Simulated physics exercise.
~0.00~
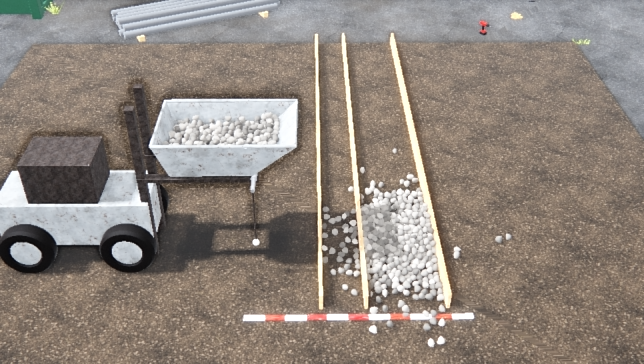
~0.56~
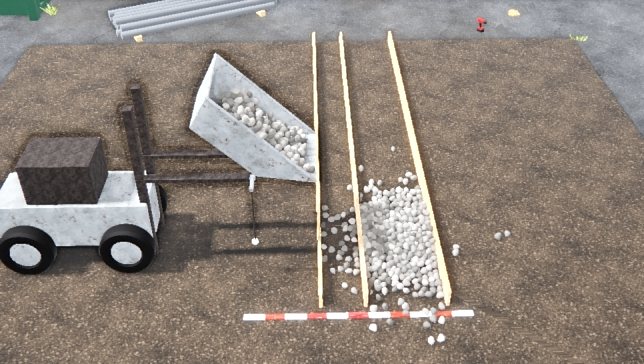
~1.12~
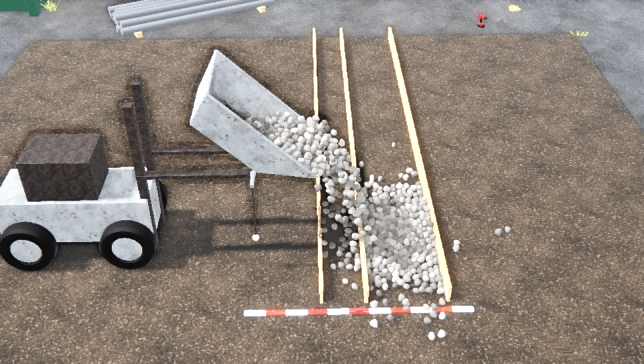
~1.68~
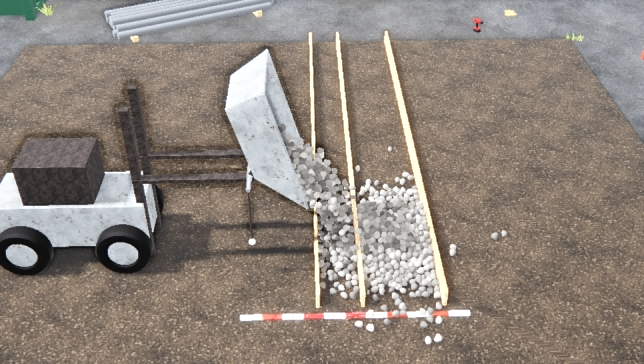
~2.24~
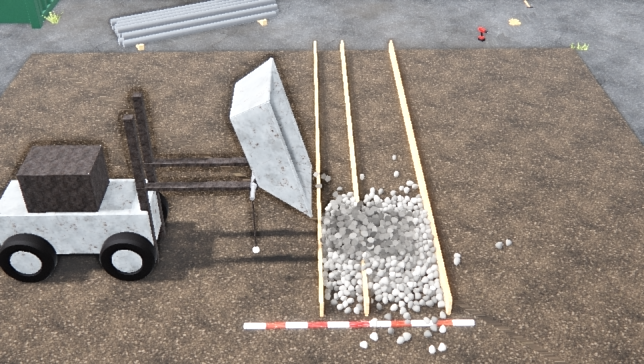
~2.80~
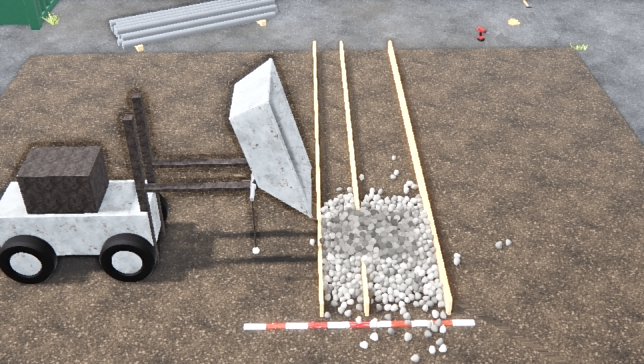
Forklift skip tipping pale rounded stones in two stages between wooden planks, ending empty with stones spread across both bays.
